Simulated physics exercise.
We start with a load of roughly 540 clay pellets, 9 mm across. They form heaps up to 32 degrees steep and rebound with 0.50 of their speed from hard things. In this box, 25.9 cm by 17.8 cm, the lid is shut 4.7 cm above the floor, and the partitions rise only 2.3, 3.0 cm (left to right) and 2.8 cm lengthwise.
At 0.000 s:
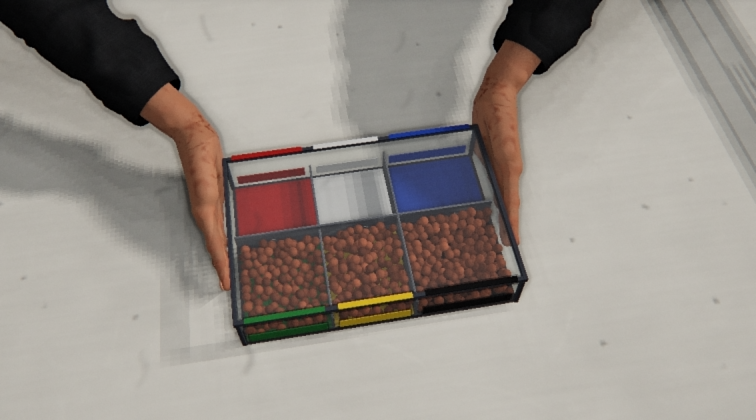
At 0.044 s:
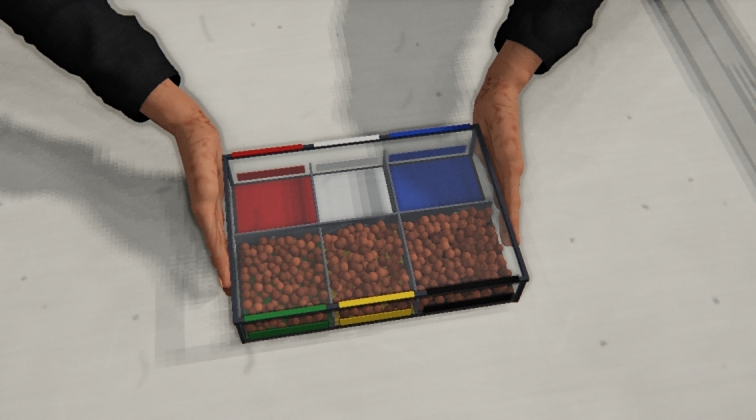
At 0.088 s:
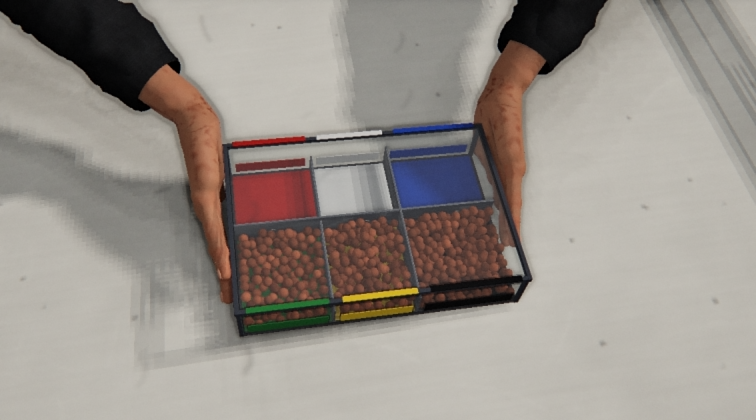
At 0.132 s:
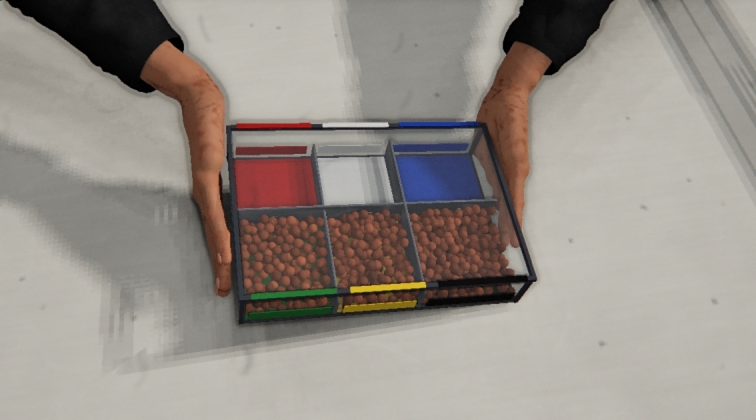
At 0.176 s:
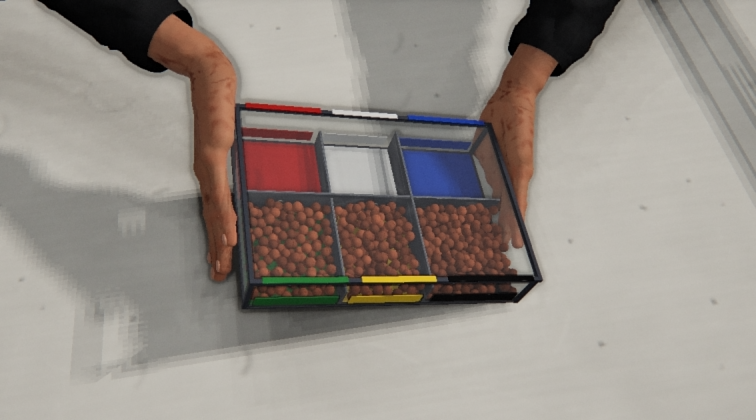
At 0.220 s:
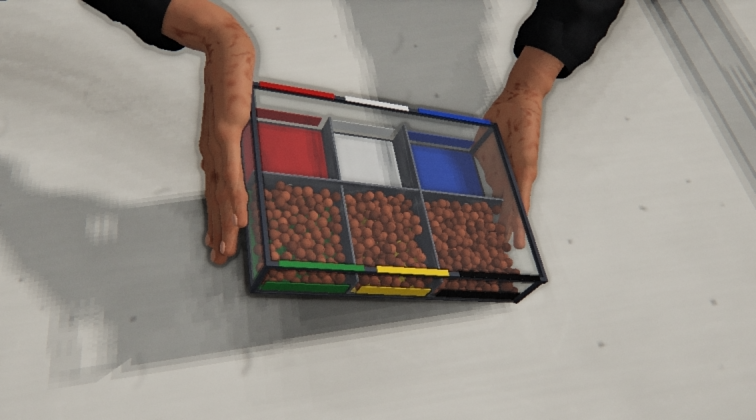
Two hands holding a clear, divided box of small brown pellets above a pale surface, gradually tilting it toward the right front corner.
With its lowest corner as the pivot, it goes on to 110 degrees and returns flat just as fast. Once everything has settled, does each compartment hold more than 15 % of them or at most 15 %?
My prediction: Red: Fails; blue: Fails; green: Fails; yellow: Succeeds; white: Fails; black: Succeeds.
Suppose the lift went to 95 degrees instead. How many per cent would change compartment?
35 %.
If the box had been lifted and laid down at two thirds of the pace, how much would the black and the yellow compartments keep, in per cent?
The black compartment would end with 55 per cent and the yellow one with 40 per cent.
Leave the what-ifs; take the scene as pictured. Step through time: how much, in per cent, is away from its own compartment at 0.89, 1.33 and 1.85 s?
25, 30, 35.
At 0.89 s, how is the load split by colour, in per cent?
You'd find red at 0, blue at 0, green at 10, yellow at 40, white at 0 and black at 50 per cent.
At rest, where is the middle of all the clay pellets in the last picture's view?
After settling, the middle sits near (430, 263).
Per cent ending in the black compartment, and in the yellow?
Black: 50; yellow: 45.
After 0.89 s, tilt 109 degrees; green 10 %, yellow 40 %, black 50 %.
Then, at 1.33 s, tilt 47 degrees; blue 5 %, yellow 45 %, black 50 %.
After 1.85 s, tilt 0 degrees; blue 5 %, yellow 45 %, black 50 %.
In the end, at 2.2 s, red 0 %, blue 5 %, green 0 %, yellow 45 %, white 0 %, black 50 %.
